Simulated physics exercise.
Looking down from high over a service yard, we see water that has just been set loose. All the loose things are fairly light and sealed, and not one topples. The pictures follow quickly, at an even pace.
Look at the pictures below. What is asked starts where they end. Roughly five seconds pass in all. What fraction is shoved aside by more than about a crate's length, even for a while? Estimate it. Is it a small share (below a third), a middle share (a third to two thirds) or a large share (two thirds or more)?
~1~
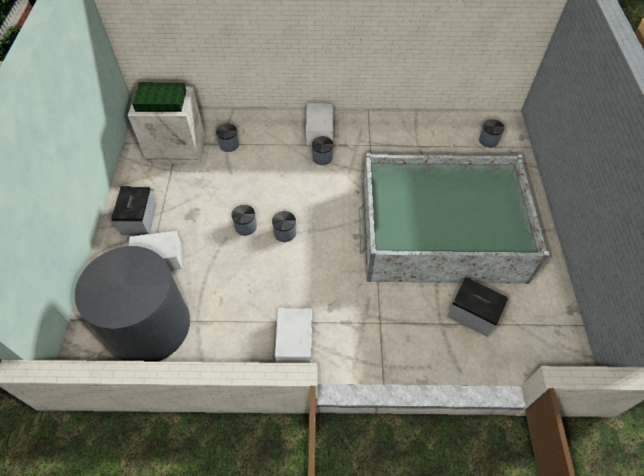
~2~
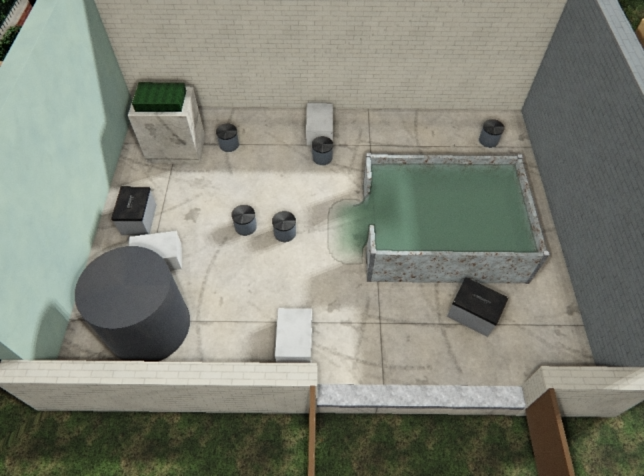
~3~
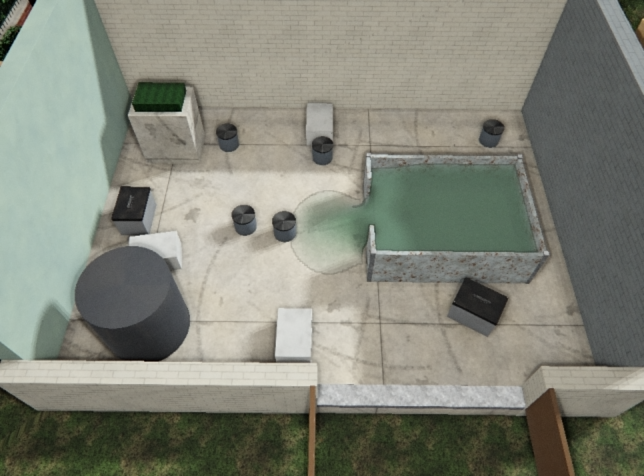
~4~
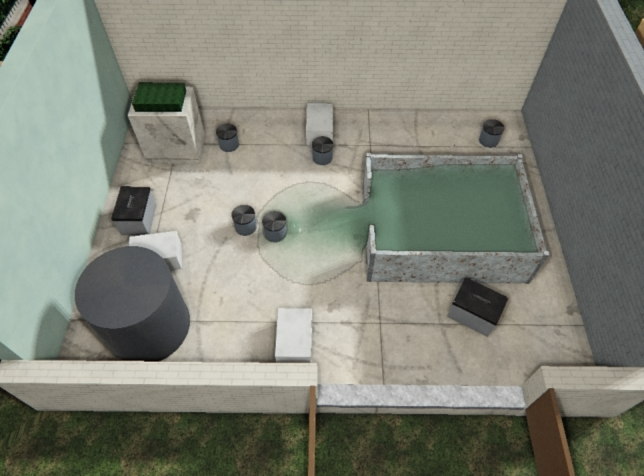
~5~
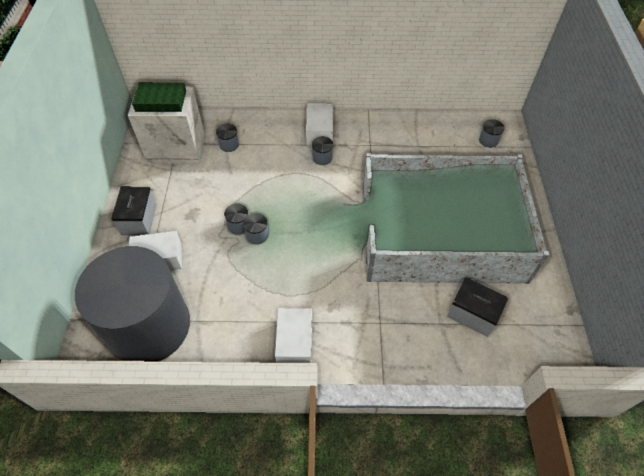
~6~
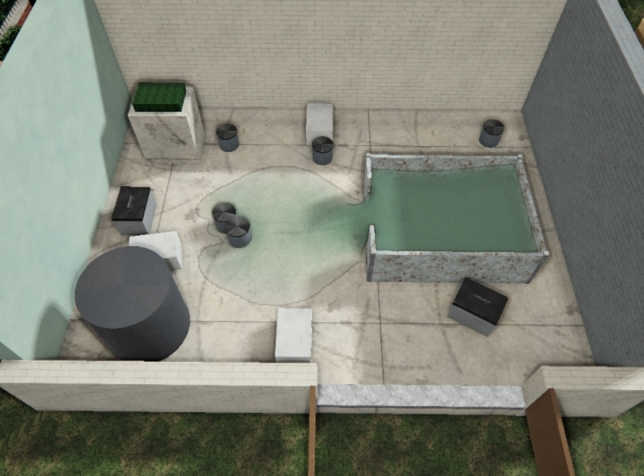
A middle share, a third to two thirds.
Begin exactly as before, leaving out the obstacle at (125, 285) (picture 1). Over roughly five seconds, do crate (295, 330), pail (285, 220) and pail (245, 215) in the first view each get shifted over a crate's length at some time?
Okay, so the first stayed in place, the second was pushed clear, and the third was pushed clear.
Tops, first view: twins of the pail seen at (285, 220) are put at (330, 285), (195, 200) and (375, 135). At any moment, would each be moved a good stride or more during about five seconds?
So, in order, the copies go nowhere much, a long way, nowhere much.
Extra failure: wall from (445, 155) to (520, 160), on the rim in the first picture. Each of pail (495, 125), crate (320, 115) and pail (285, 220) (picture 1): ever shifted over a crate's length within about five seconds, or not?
In turn: Cleared that distance, cleared that distance, stayed short.
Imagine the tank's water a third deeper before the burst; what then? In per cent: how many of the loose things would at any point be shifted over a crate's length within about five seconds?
Something like 70 % of the loose things.
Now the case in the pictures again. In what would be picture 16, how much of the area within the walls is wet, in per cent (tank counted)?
55 in a hundred, roughly.
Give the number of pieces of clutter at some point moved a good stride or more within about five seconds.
The count is 6.
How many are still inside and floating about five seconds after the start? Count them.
4 in all.
A moment on, 2 of 10 are well off their spots; 0 afloat.
Next, 4 of 10 are well off their spots; 5 afloat.
Later, 4 of 10 are well off their spots; 4 afloat.
In the end, 6 of 10 are well off their spots, and 6 have been at some point; 4 afloat.
